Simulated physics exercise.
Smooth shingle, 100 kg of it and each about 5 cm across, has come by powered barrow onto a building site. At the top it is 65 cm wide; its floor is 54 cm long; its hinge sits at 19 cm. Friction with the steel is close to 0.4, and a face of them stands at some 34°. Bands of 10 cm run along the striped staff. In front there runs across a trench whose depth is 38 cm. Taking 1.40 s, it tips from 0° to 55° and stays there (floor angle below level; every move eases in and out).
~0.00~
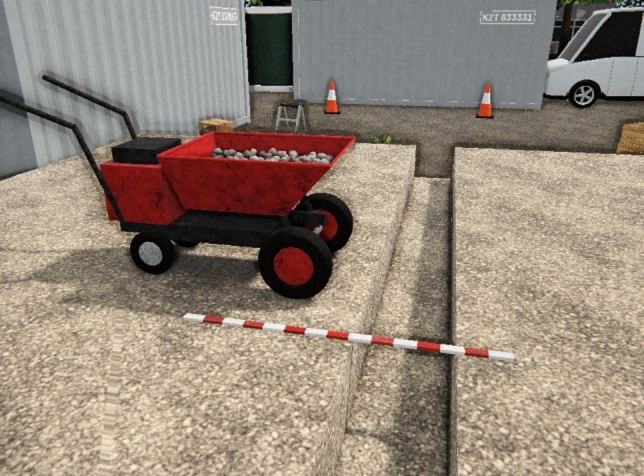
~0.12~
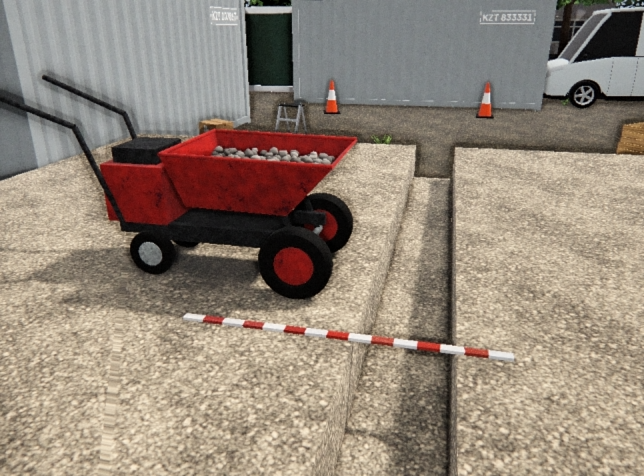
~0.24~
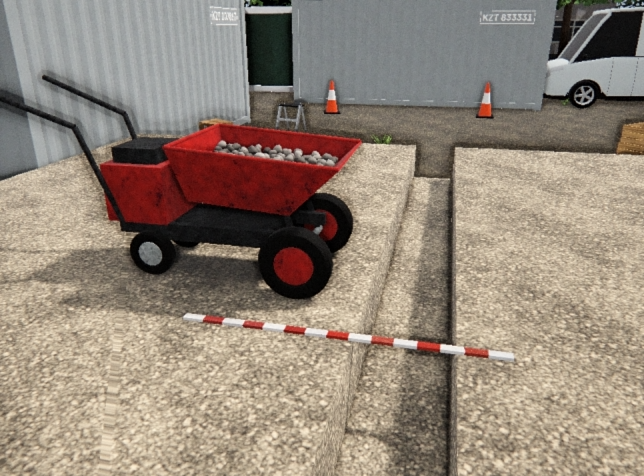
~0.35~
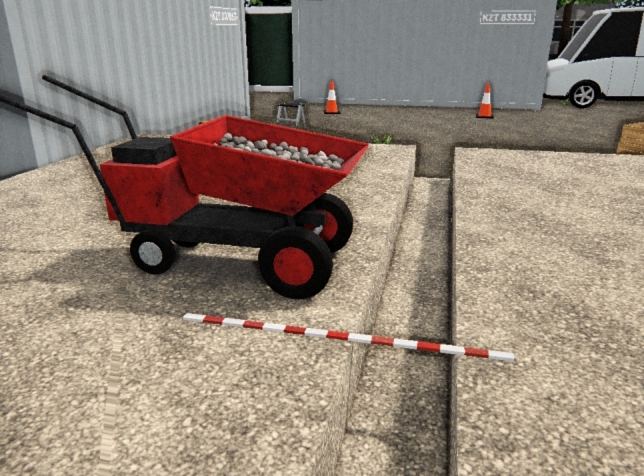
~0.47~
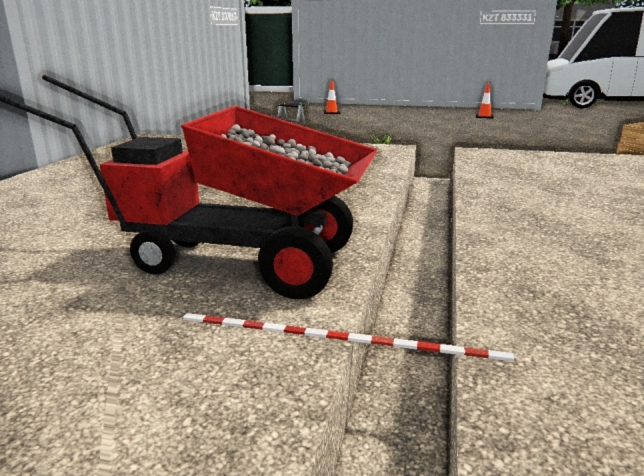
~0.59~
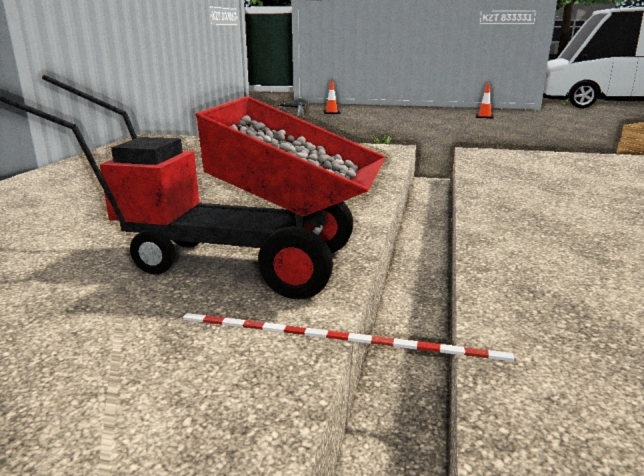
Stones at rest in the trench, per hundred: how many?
Approx. 67 %.
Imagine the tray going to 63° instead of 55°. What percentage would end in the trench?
I'd expect around 70 in a hundred.
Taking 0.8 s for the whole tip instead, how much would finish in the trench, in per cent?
About 55%.
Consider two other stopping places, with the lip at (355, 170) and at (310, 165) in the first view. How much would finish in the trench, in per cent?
45 and 80 %.
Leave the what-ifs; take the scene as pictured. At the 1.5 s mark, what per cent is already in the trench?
About 15 per cent by then.
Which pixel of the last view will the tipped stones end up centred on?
I'd point somewhere around (428, 335).
After 1.0 s the floor is at 46°; 100 % in the tray; the foremost stones are at (379, 211).
After 1.5 s the floor is at 55°; 85 % in the tray, 15 % in the trench; the foremost stones are at (454, 290).
After 1.9 s the floor is at 55°; 51 % in the tray, 35 % in the trench, 14 % past the trench; the foremost stones are at (527, 294).
After 3.8 s the floor is at 55°; 17 % in the tray, 67 % in the trench, 15 % past the trench; the foremost stones are at (585, 298).
